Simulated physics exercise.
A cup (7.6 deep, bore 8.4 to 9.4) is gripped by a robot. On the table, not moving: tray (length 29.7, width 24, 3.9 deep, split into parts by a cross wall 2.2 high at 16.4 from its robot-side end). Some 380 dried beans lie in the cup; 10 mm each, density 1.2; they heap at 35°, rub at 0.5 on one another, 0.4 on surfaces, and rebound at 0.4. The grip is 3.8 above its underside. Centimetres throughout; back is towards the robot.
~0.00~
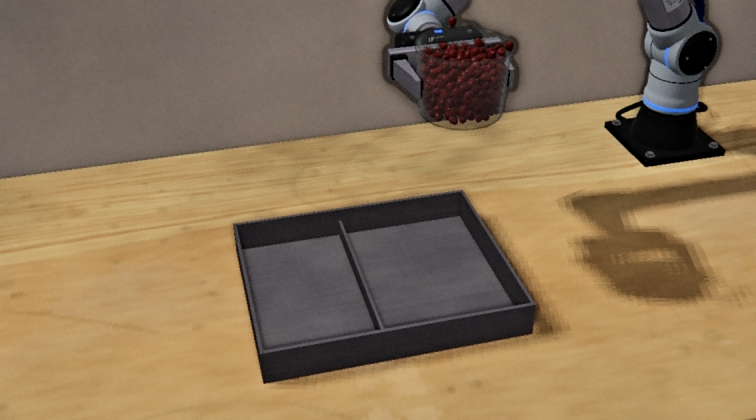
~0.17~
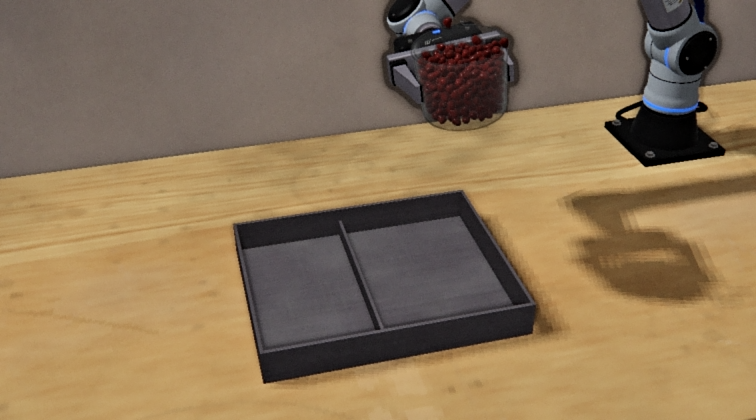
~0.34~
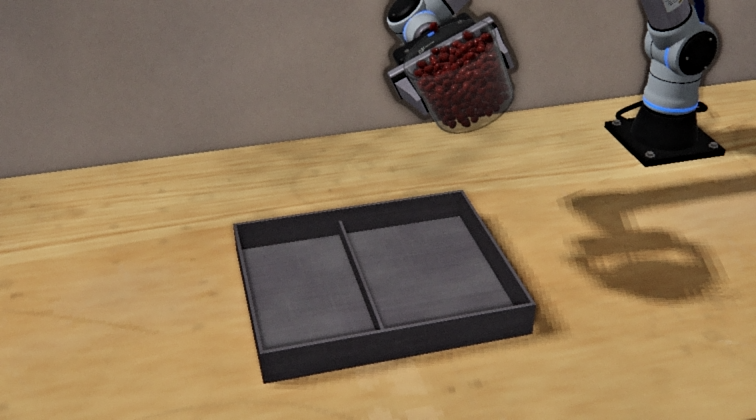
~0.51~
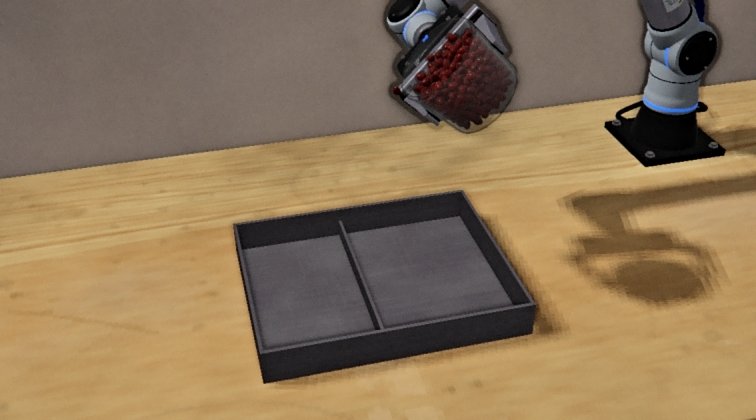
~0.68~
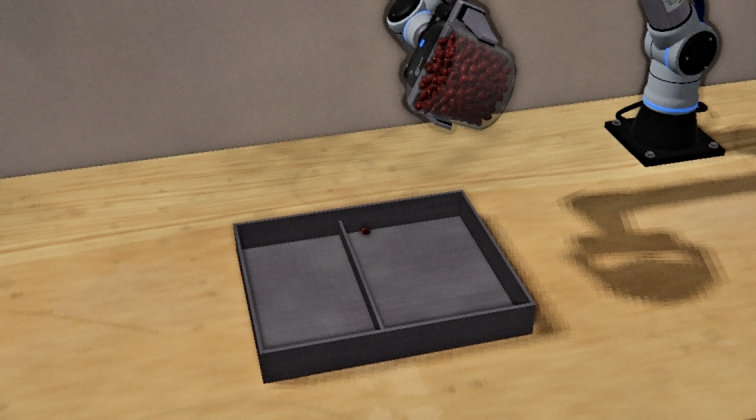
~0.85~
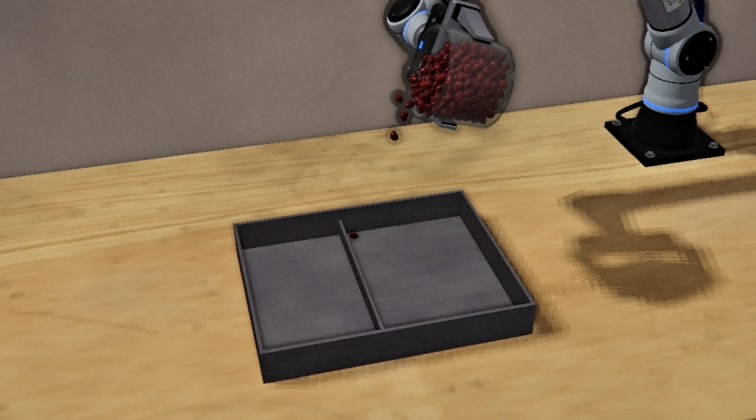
A clear cup heaped with dark red beans, gripped by a robot arm above a divided gray tray on a wooden table, tilts steadily to the left; one bean drops into the tray, then a few more leave the cup.
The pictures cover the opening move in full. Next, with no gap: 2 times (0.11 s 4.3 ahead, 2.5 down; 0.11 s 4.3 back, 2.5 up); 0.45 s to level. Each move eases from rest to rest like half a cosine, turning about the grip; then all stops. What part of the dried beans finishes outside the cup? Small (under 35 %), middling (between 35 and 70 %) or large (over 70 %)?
Answer: Middling; between 35 and 70 % of the dried beans finish outside the cup.
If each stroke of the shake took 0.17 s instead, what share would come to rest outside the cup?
It would be near 25 per cent.
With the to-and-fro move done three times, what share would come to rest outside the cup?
It would be near 55 per cent.
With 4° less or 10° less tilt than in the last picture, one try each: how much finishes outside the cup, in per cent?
About 40 and 30 per cent.
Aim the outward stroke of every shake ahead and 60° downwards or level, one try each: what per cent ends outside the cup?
About 25 and 75 per cent.
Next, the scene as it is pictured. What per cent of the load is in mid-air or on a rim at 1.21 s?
About 7 per cent.
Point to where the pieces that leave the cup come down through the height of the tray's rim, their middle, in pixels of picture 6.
Near (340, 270).
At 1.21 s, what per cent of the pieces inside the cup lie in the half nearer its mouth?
Some 50 per cent.
After 1.21 s, tilted 70° forward, highest piece 26 above the table; 276 in the cup, 68 in the far-side part, 14 in the robot-side part, 27 in flight or on a rim.
After 1.56 s, tilted 24° forward, highest piece 29 above the table; 215 in the cup, 111 in the far-side part, 57 in the robot-side part, 1 on the table or floor, 1 in flight or on a rim.
After 1.94 s, level, highest piece 29 above the table; 215 in the cup, 112 in the far-side part, 57 in the robot-side part, 1 on the table or floor.
After 2.99 s, level, highest piece 29 above the table; 215 in the cup, 112 in the far-side part, 57 in the robot-side part, 1 on the table or floor.
At rest, 215 in the cup, 112 in the far-side part, 57 in the robot-side part, 1 on the table or floor. That is 44 % outside the cup.
